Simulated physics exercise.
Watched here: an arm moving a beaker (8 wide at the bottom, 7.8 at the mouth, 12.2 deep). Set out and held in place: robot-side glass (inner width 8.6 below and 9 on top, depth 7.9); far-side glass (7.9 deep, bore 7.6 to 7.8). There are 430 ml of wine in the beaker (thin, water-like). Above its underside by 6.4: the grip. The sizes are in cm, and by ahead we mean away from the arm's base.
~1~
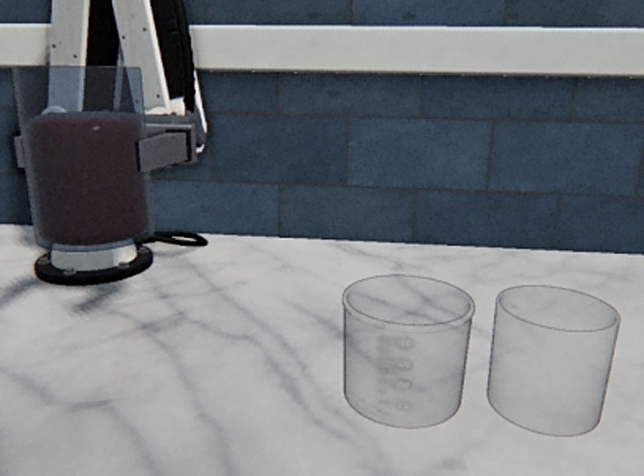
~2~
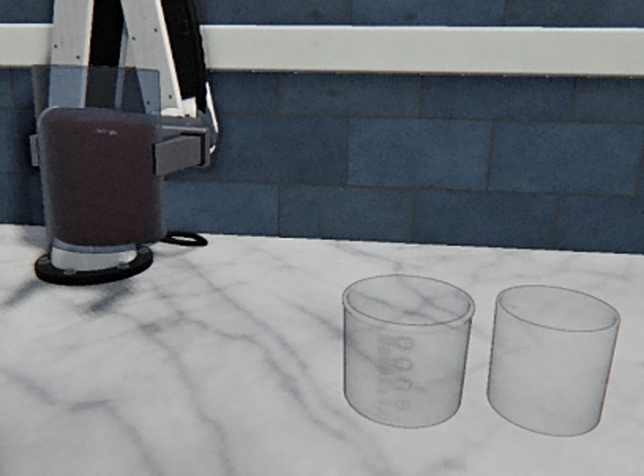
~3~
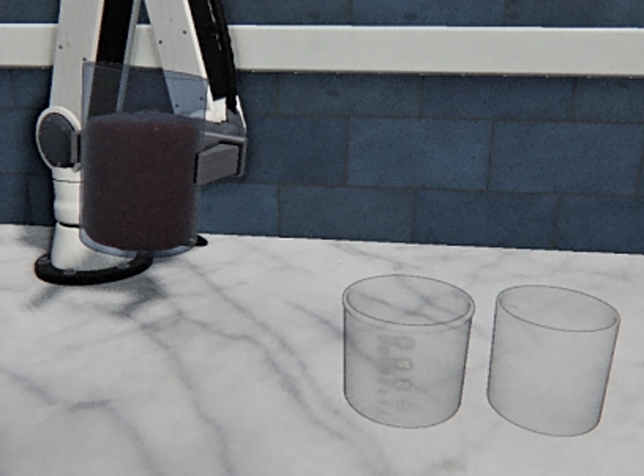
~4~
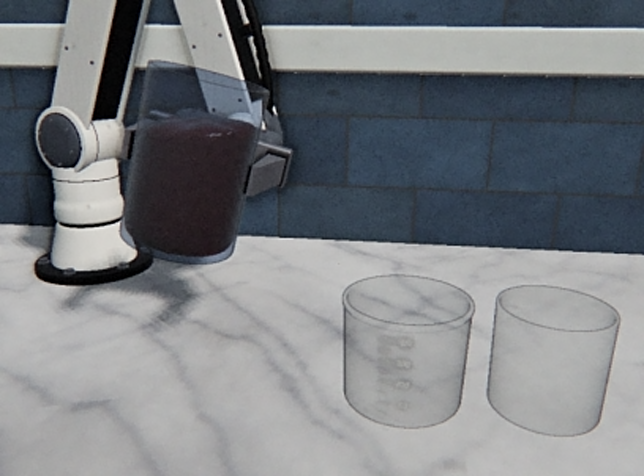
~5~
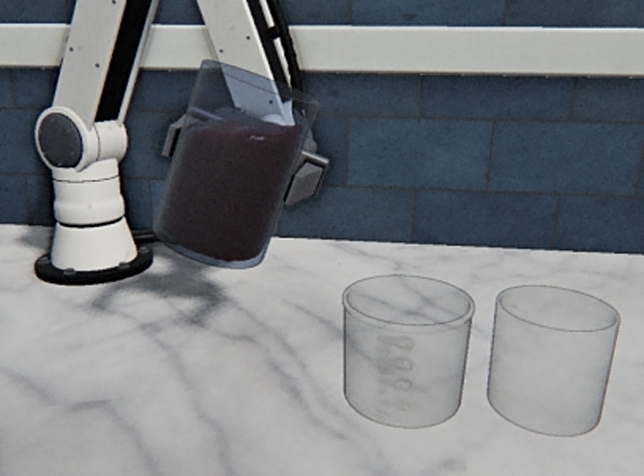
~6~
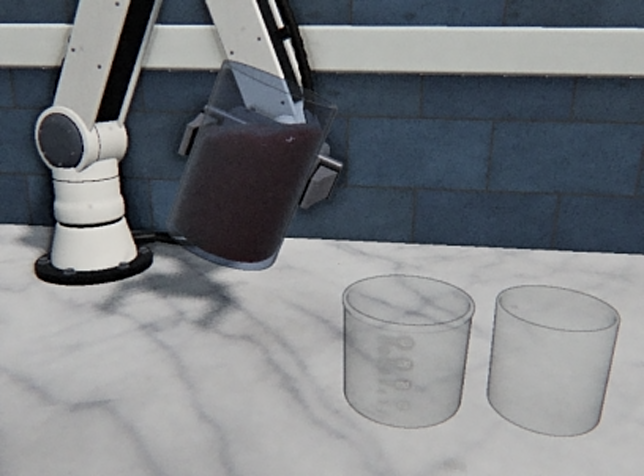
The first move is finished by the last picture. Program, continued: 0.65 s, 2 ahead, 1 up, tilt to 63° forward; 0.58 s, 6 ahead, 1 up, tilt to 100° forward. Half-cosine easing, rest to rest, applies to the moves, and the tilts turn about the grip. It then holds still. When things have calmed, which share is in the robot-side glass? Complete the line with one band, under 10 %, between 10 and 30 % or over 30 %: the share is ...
The share is between 10 and 30 %.
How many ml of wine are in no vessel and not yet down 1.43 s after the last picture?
Roughly 50 ml at that moment.
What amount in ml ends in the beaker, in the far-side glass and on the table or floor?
In order: Approx. 0, 260 and 110 ml.
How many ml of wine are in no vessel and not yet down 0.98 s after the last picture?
Estimate: Some 25 ml.
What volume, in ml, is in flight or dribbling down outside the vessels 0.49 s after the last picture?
Roughly 5 ml.
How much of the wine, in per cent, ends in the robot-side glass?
I'd put it at close to 14 per cent.
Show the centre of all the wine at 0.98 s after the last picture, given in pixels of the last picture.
It is centred at about (346, 201).
Then, 0.49 s on, tilted 57° forward, liquid up to 21 above the table; 430 ml in the beaker, 5 ml in the air or running down outside.
Then, 0.98 s on, tilted 86° forward, liquid up to 22 above the table; 345 ml in the beaker, 65 ml in the robot-side glass, 25 ml in the air or running down outside.
Then, 1.43 s on, tilted 100° forward, liquid up to 34 above the table; 245 ml in the far-side glass, 65 ml in the robot-side glass, 45 ml in the beaker, 30 ml on the table or floor, 50 ml in the air or running down outside.
Then, 2.23 s on, tilted 100° forward, liquid up to 18 above the table; 260 ml in the far-side glass, 105 ml on the table or floor, 65 ml in the robot-side glass.
In the end, 260 ml in the far-side glass, 105 ml on the table or floor, 65 ml in the robot-side glass. That is 15 % in the robot-side glass.
